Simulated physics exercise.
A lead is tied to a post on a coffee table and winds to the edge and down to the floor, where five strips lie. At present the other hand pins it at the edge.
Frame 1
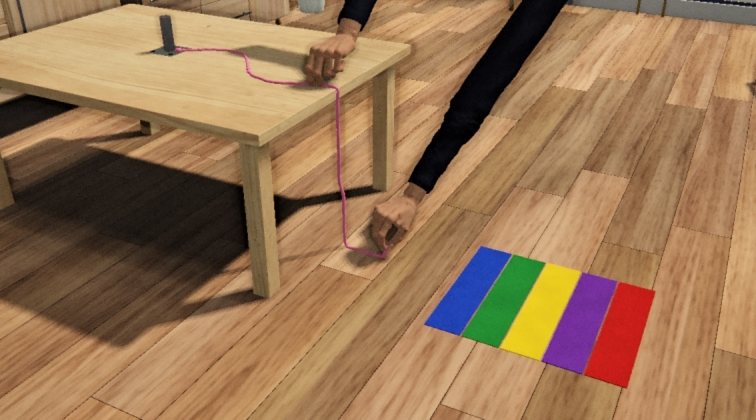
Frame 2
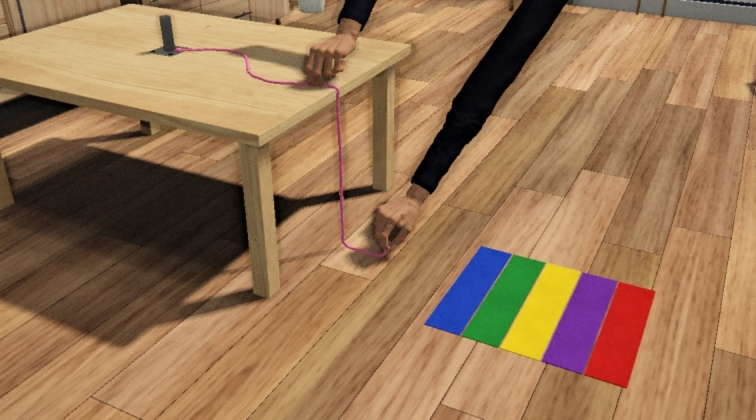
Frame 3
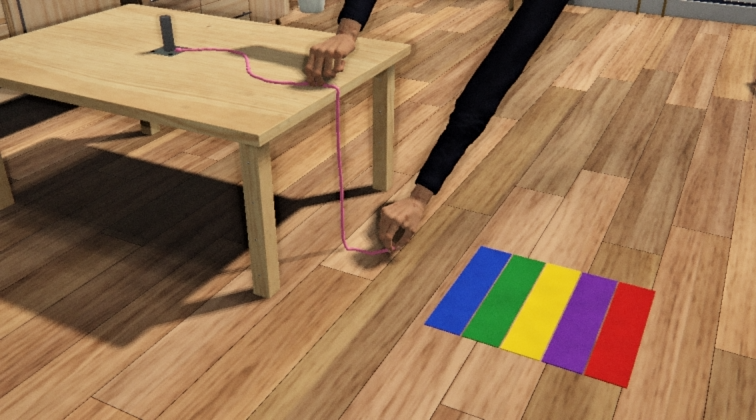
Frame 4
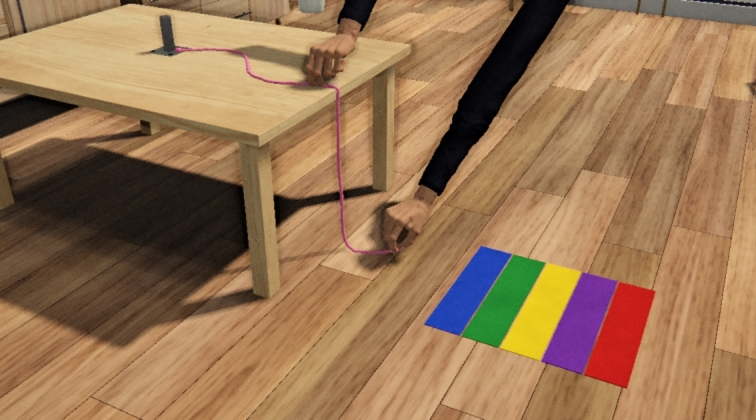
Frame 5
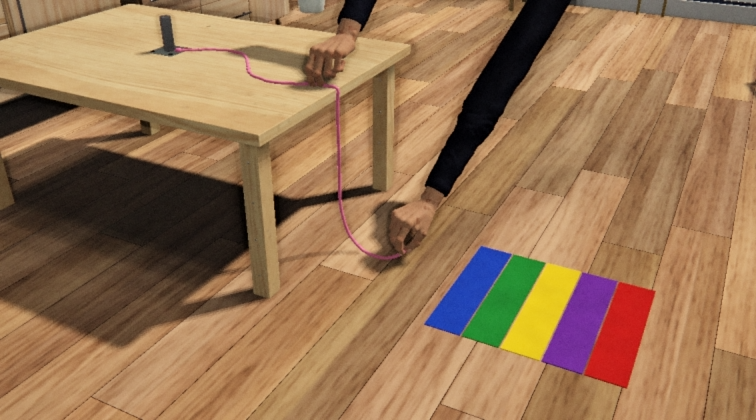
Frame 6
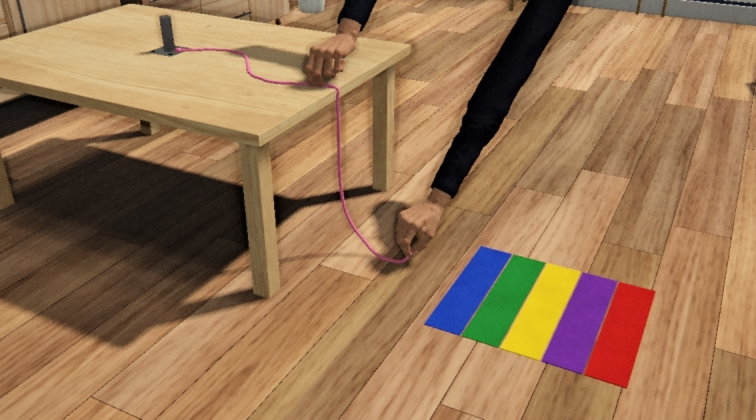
A hand in a dark sleeve holds the end of a thin pink cord near a wooden floor, seen from above at an angle. The cord winds from a dark post across a pale table at left, another hand pinning it at the edge, while blue, green, yellow, purple and red strips lie at right. The lower hand edges slightly right, drawing the hanging cord into a slanting curve; the camera stays still.
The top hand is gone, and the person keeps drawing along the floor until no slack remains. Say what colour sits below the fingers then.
It is yellow.
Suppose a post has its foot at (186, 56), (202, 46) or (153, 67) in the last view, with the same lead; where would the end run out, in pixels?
Roughly (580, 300), (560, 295) and (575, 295).
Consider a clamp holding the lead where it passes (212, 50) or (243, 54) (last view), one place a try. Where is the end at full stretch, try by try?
Estimated pixels: (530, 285), then (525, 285).
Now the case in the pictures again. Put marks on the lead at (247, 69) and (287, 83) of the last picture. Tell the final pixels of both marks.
The first at (274, 72), the second at (328, 84).
A little later, end near (471, 269); over blue.
Next, end near (516, 282); over green.
When it is tight, end near (545, 290); over yellow. It halts on the yellow strip.
